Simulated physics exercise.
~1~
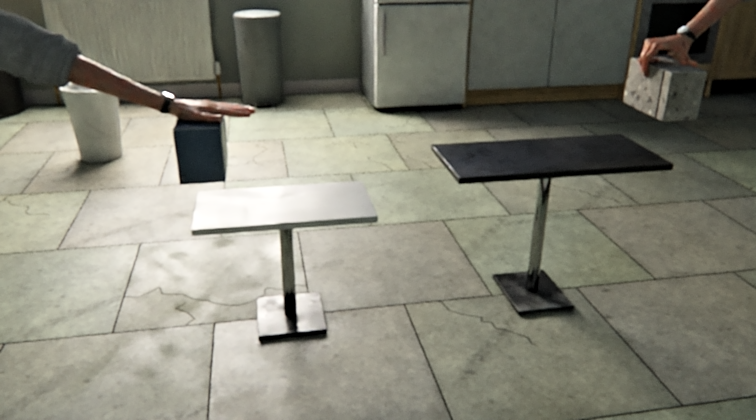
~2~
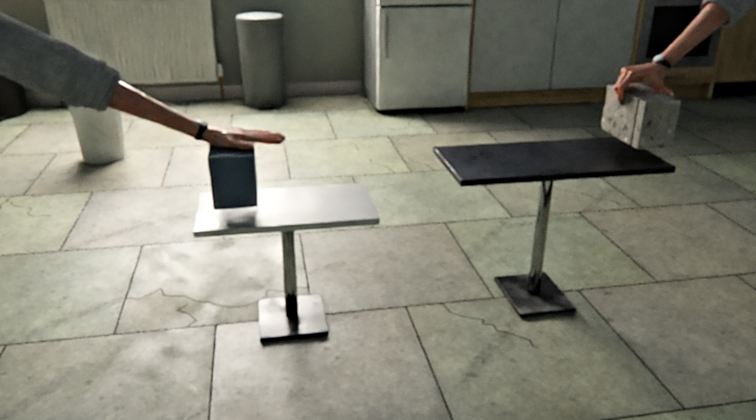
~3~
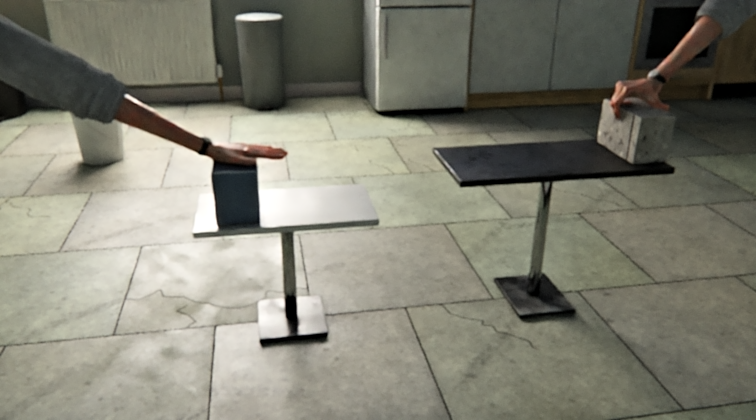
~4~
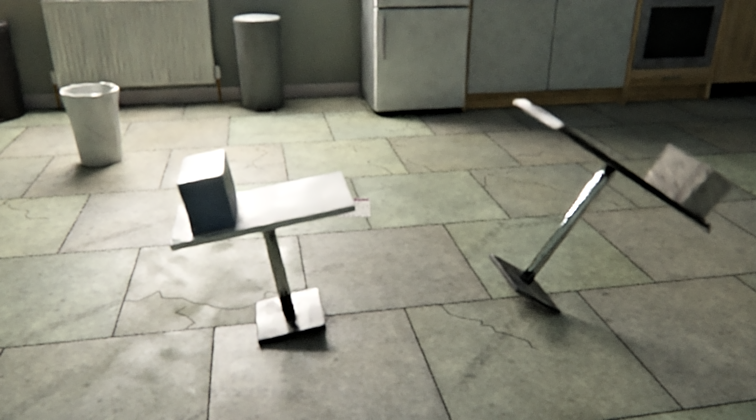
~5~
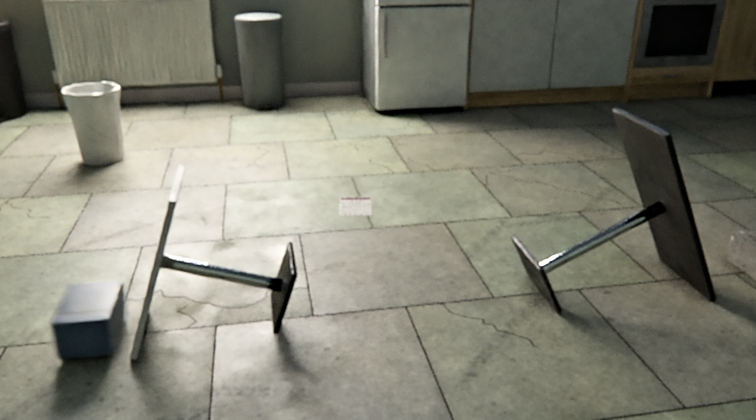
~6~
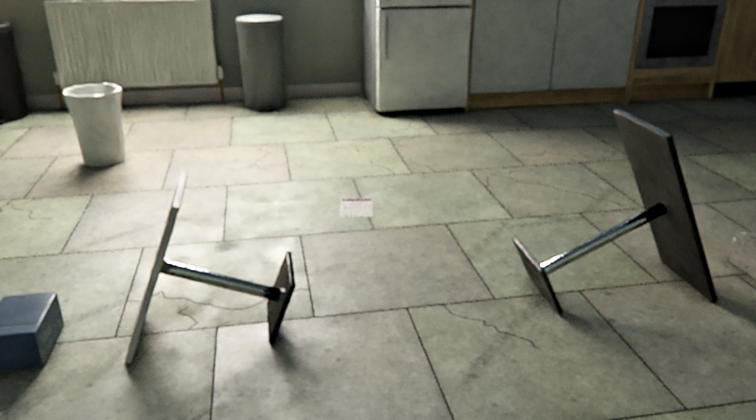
At the start, two hands hold blocks above a pair of small pedestal tables on a tiled kitchen floor, a dark blue-grey one by the white table and a pale speckled one by the black table. The hands lower the blocks onto the outer ends of the tabletops. Once they let go and withdraw, both tables tilt outward, the black one further at first. Each topples over, the white to the left and the black to the right. The dark block drops and slides left across the floor, while both tables end up lying on their sides.
